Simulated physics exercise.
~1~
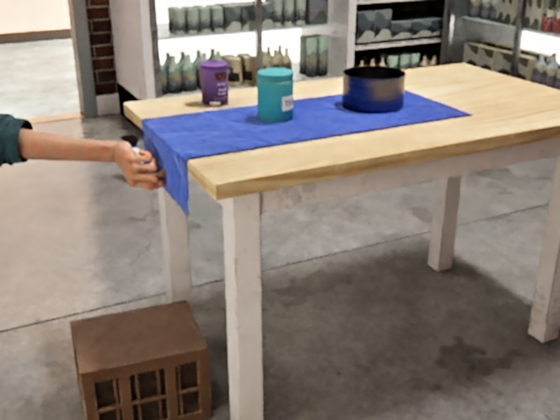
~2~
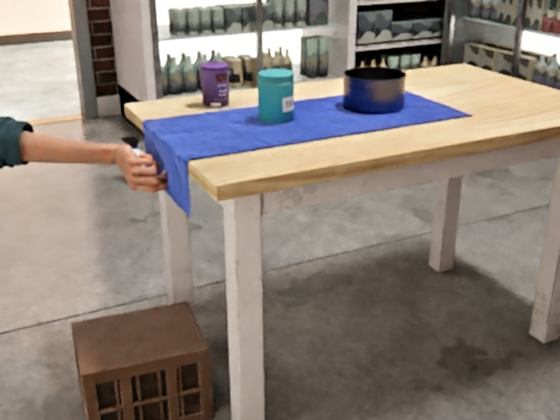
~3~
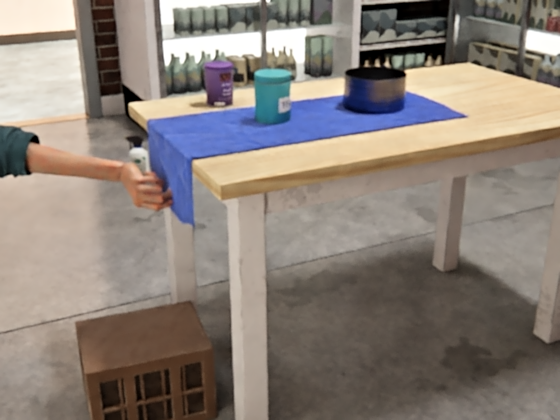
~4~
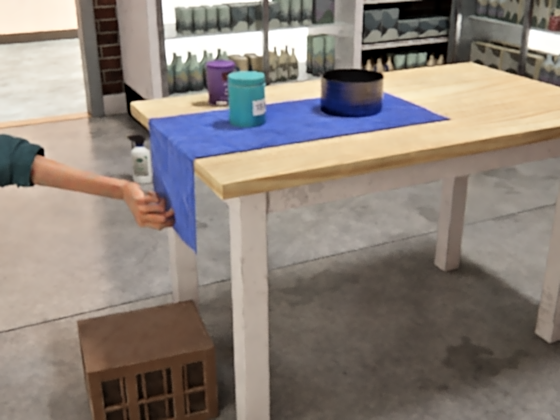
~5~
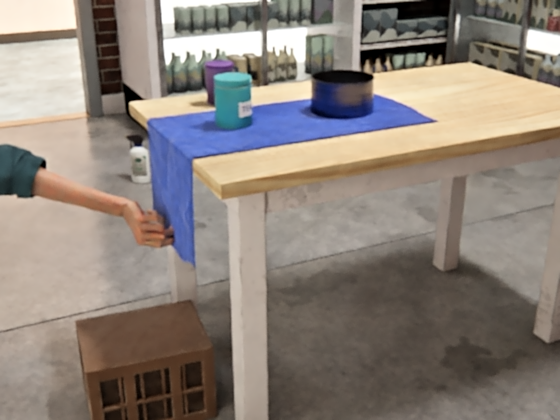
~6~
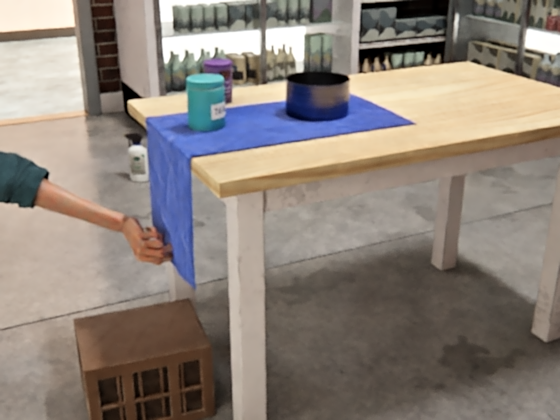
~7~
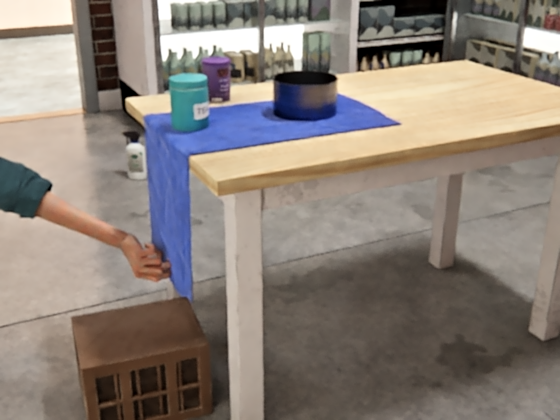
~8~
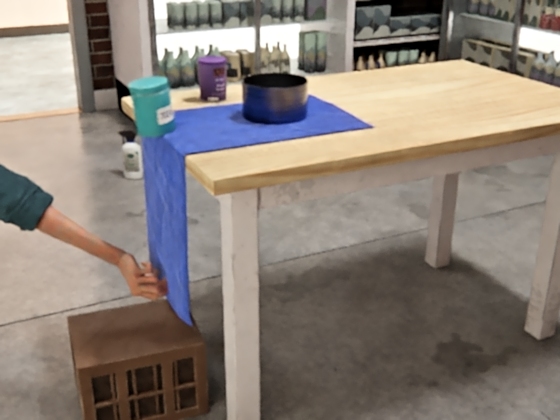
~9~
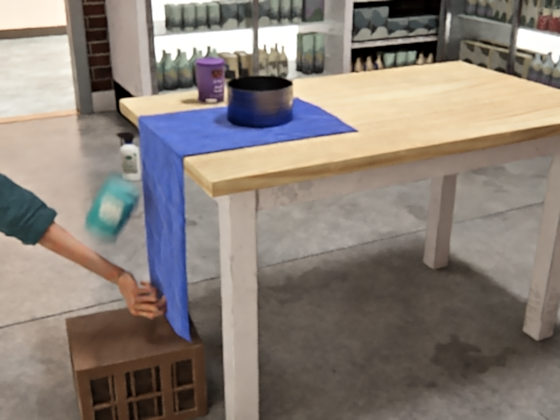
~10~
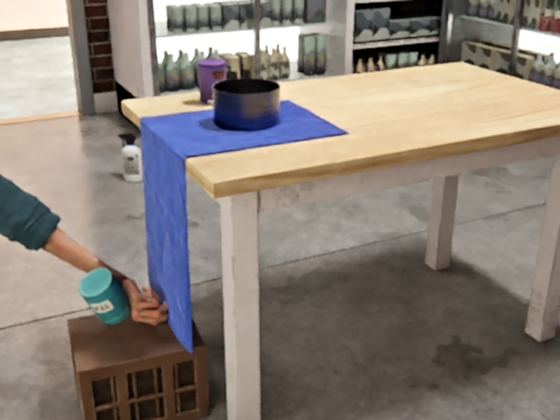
In a shop with a concrete floor and stocked shelves behind, a slightly swaying camera looks down at a pale wooden table with white legs. A blue cloth lies across its left part, holding a turquoise jar and a dark pot, with a purple tin near the back edge and a brown crate below. A hand from the left pulls the hanging end steadily downward, carrying the jar and pot leftward while the tin stays put. The jar tips over the left edge and drops upside down toward the crate, beside the hand. Finally, the hem is down at the crate, and the pot and tin remain on the table.
